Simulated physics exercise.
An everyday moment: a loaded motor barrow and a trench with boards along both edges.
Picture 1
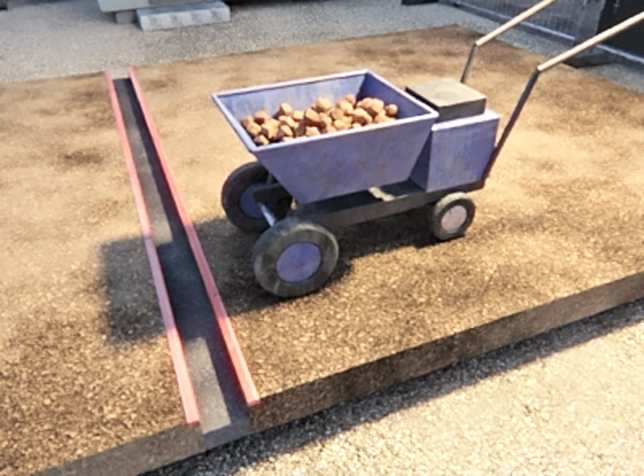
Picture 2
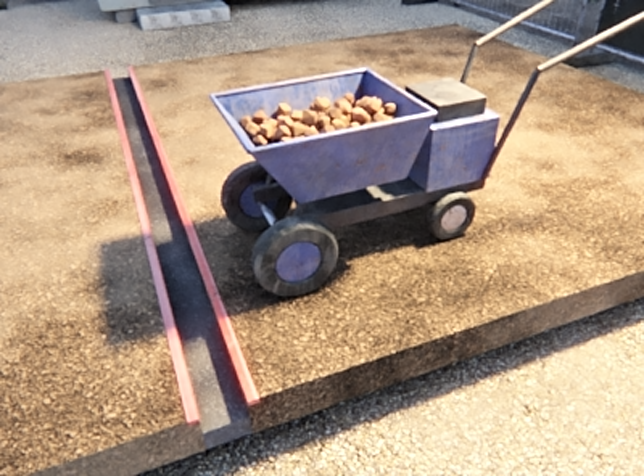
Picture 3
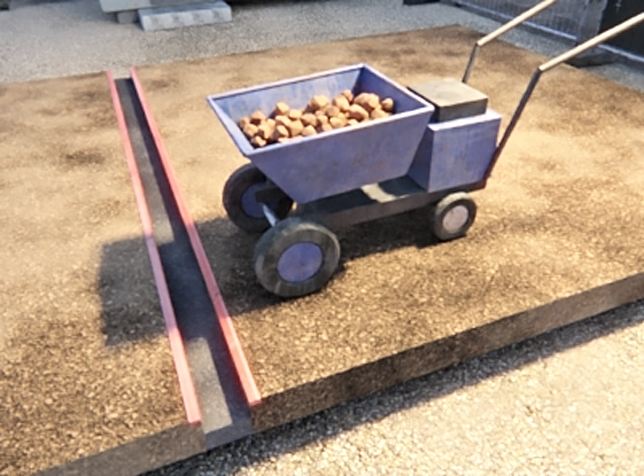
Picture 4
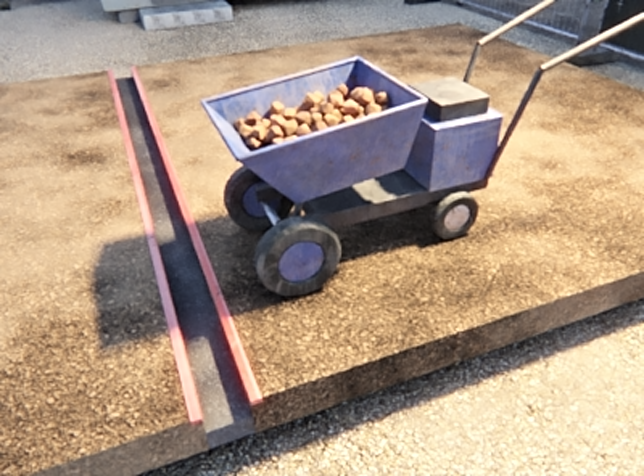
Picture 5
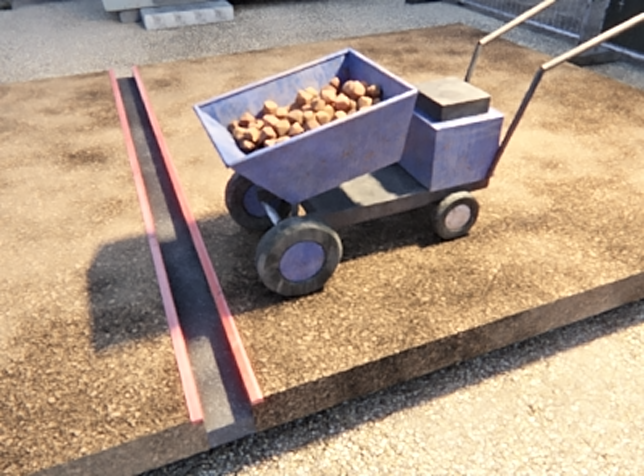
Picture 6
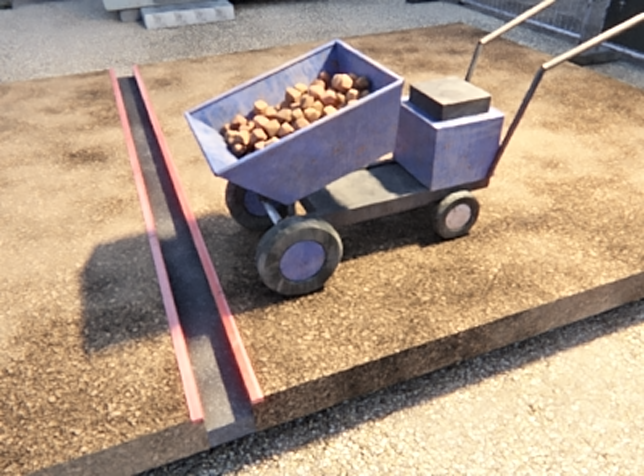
The purple skip of a motor barrow, loaded with brown clods, sits level at first, then tilts gradually forward to the left, its back edge rising, while the wheels stay still beside a narrow trench edged with red boards.
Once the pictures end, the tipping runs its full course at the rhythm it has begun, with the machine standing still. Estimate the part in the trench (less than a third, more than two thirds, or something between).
It catches under a third.
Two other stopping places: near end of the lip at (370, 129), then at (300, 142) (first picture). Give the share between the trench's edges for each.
First some 30, then 50 per cent.
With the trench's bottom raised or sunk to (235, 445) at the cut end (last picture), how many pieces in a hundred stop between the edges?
Roughly 10 in a hundred.
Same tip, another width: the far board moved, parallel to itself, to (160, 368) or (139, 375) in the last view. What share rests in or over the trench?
Roughly 30 per cent, and 60 per cent.
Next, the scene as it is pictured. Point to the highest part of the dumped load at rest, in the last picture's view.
Near (106, 273).
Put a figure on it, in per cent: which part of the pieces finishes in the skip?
It comes to 10 per cent or so.
Soon after the last picture, skip tipped steeply; all in the skip.
A little later, skip tipped right over; most in the skip; a small part beyond it; a stray few falling.
Later still, skip tipped right over; about a quarter in the skip; a stray few in or heaped over the trench; most beyond it.
At rest, skip tipped right over; a small part in the skip; a small part in or heaped over the trench; most beyond it.
